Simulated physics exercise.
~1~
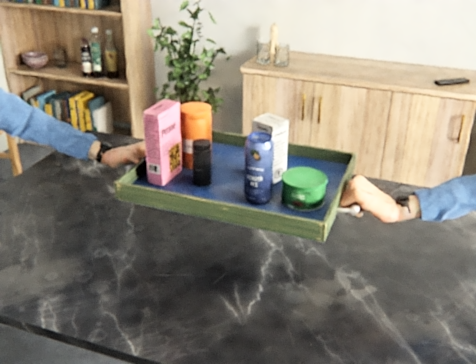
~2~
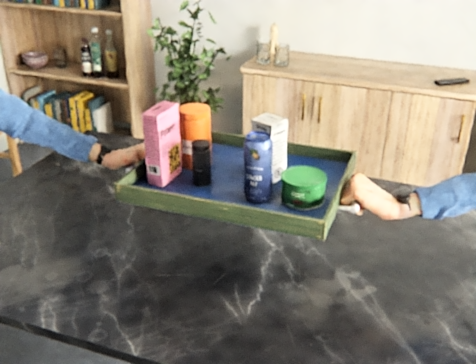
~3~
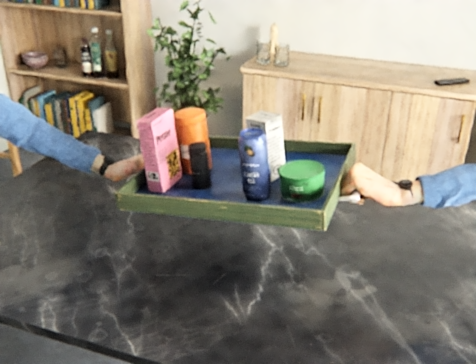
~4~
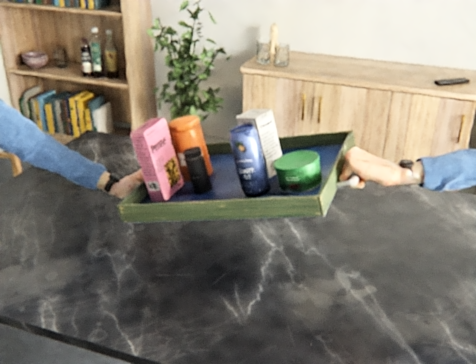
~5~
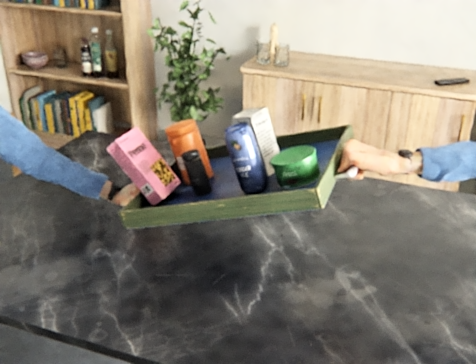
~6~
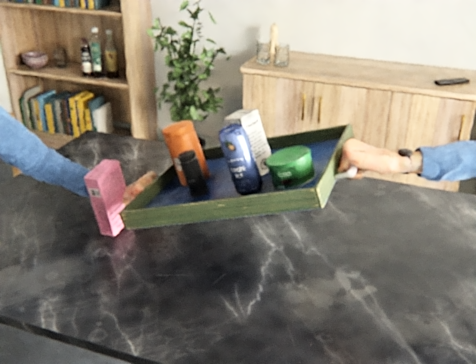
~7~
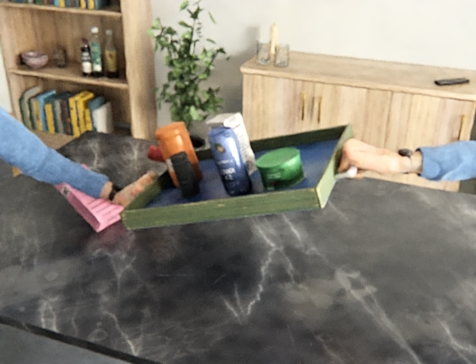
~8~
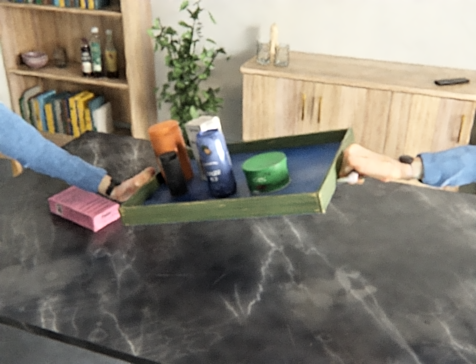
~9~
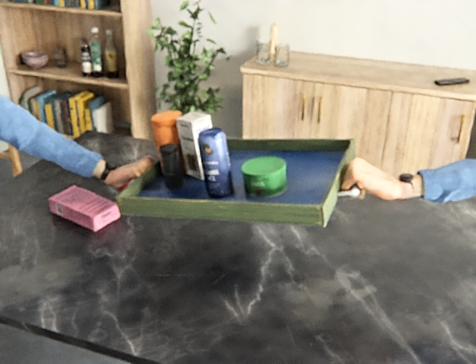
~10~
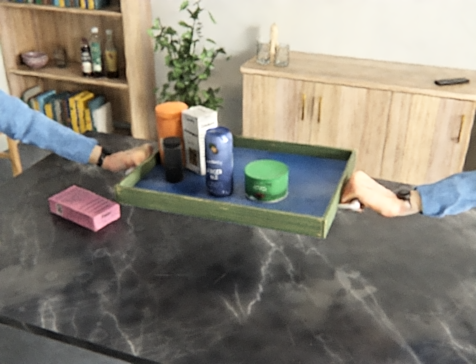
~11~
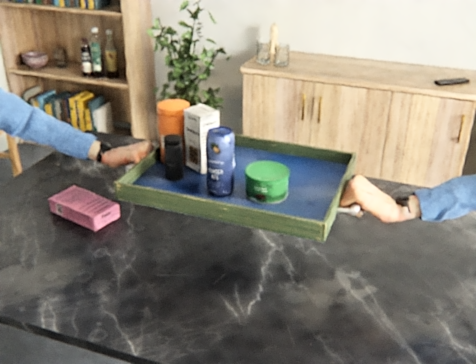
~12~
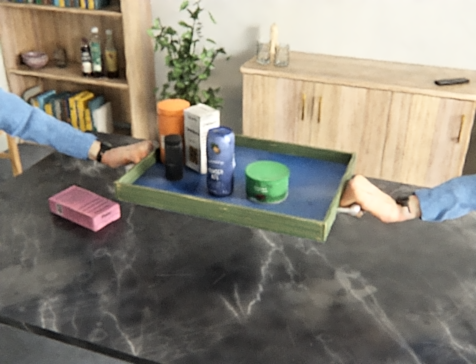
A green-rimmed tray of bottles, boxes and a tub, held by two hands, tipped down to the left, and the pink box toppled over the edge onto the dark marbled table while the others slid left, staying upright on the tray once it levelled.
